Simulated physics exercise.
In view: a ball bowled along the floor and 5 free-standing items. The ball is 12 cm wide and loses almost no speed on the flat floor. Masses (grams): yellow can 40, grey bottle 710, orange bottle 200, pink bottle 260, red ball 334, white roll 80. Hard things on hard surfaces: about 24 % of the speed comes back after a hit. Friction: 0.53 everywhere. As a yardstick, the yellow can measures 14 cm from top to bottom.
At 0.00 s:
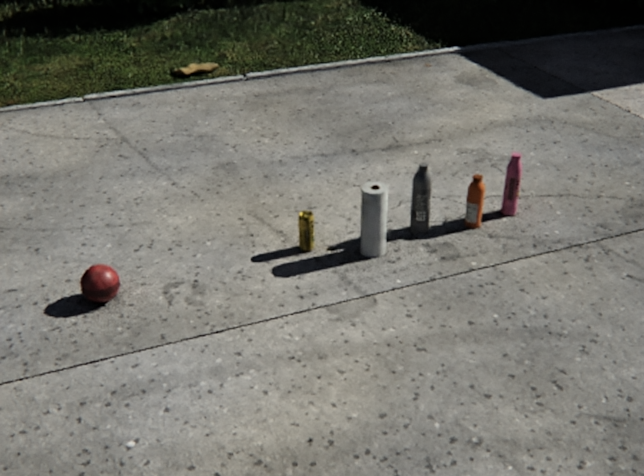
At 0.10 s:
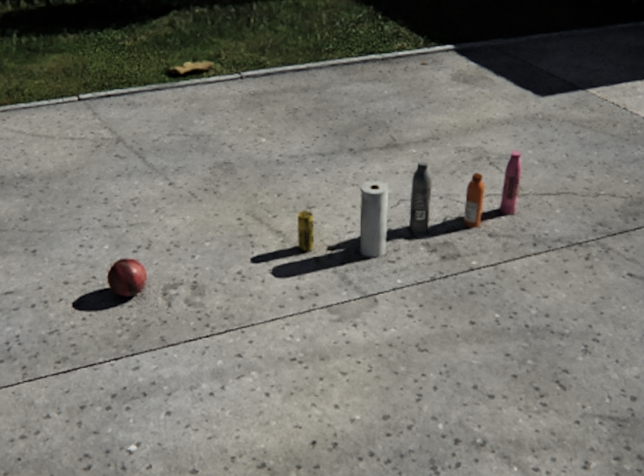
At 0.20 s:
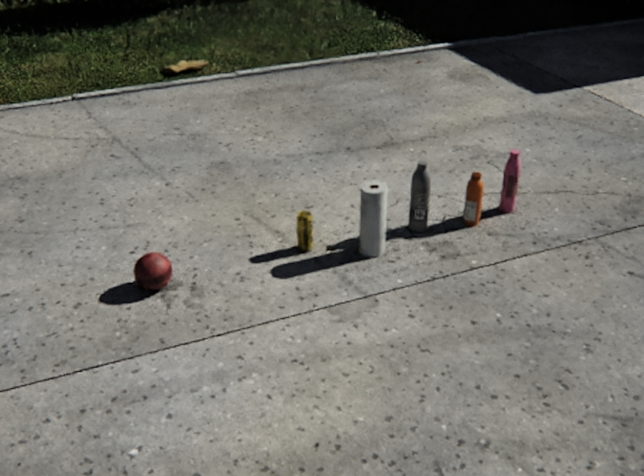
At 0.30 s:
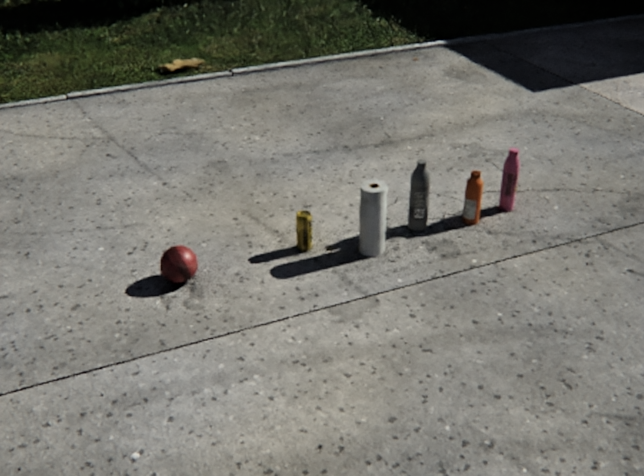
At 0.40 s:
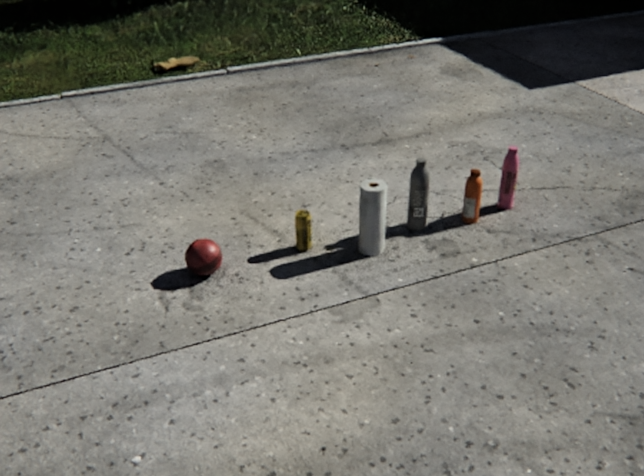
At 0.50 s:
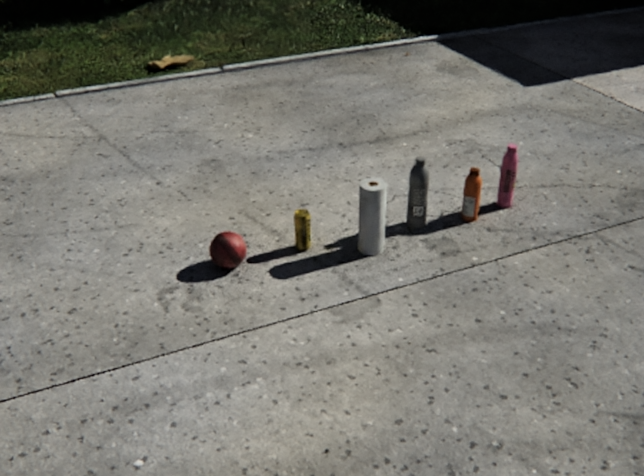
At the start, a red ball sits at the left of a sunlit concrete floor, apart from a row of a yellow can, a white roll and grey, orange and pink bottles. The ball rolls steadily rightward and slightly up the view, closing most of the gap to the yellow can, while the upright items stay standing.
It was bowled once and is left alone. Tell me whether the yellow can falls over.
The yellow can topples.
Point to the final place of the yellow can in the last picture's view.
Around (341, 220).
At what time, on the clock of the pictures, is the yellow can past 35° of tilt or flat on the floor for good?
At about 0.9 s.
After 1.20 s, ball has run 98 cm; red ball near (353, 204); yellow can on its side near (349, 230).
After 2.30 s, ball has run 172 cm; red ball near (483, 150); yellow can on its side near (342, 221).
By the end (3.5 s), tipped over on the floor, yellow can; the other 4 in place, give or take 8 cm. Seen from the same camera at the end, yellow can near (341, 219).
